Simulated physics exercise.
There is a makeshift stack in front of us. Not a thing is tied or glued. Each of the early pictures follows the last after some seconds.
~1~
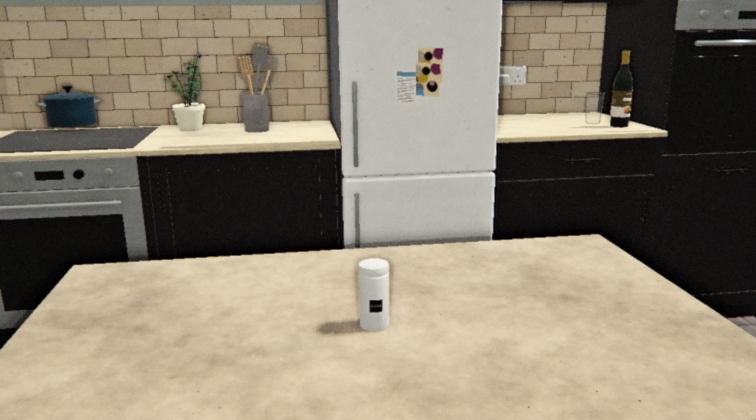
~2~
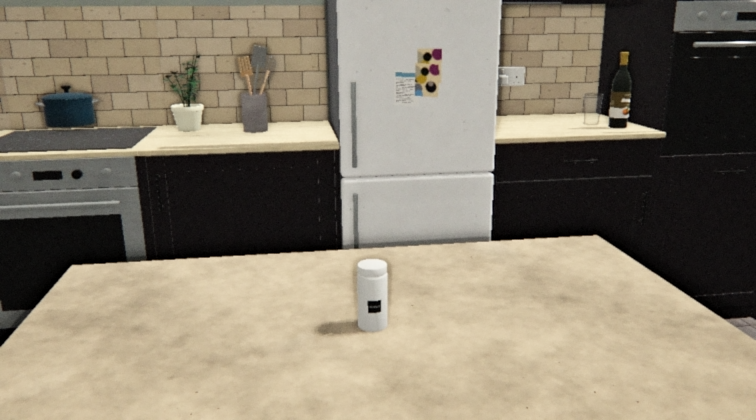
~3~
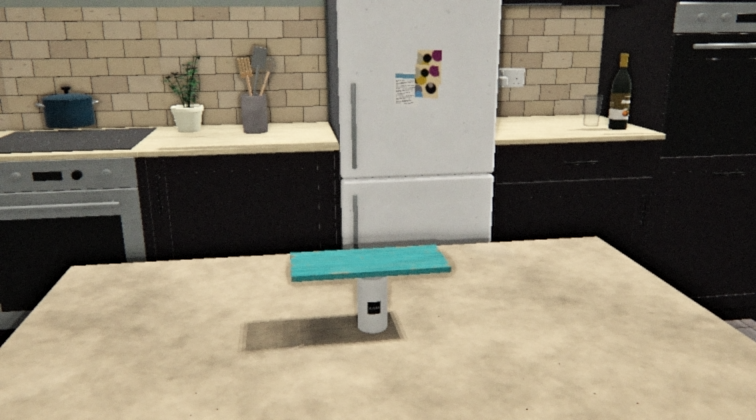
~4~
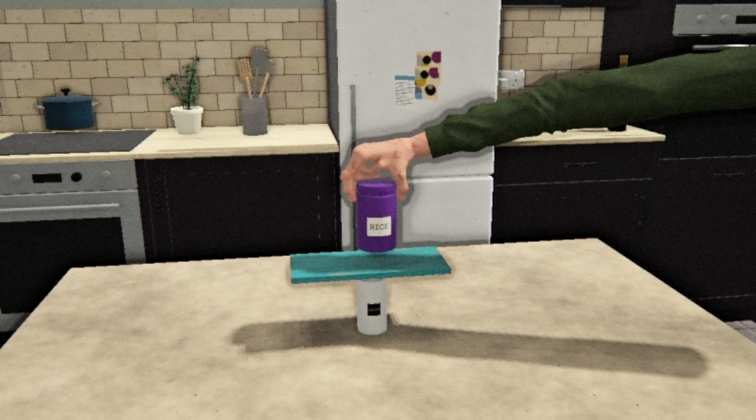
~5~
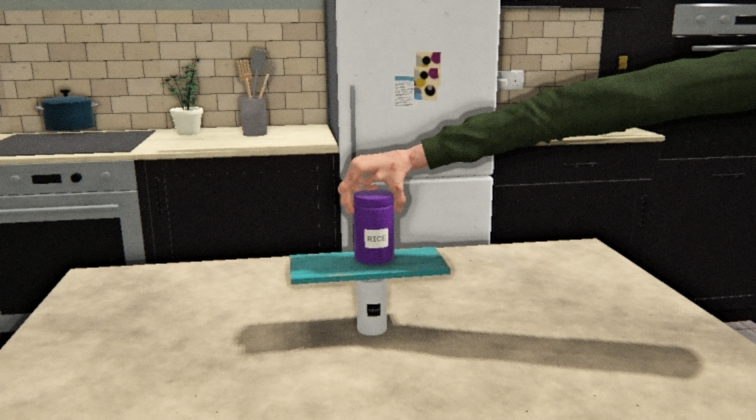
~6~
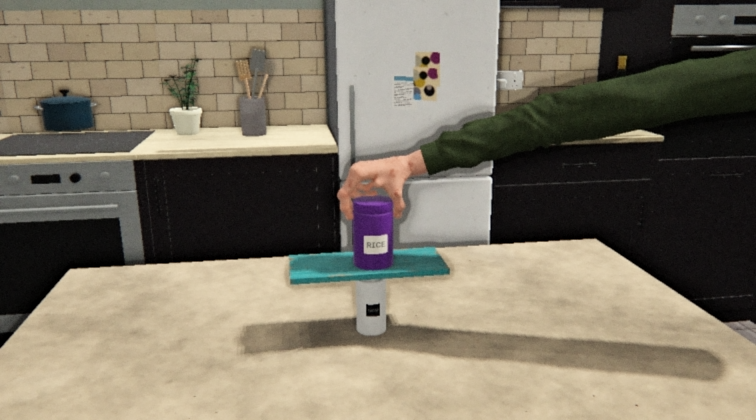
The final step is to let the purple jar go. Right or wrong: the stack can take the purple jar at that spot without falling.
Right.
Then, 0.20 s after the last picture, nothing has stirred.
Then, 0.30 s after the last picture, purple jar resting near (373, 233).
At rest, all 3 in place. Seen from the same camera at the end, purple jar near (373, 233). The stack keeps its balance.
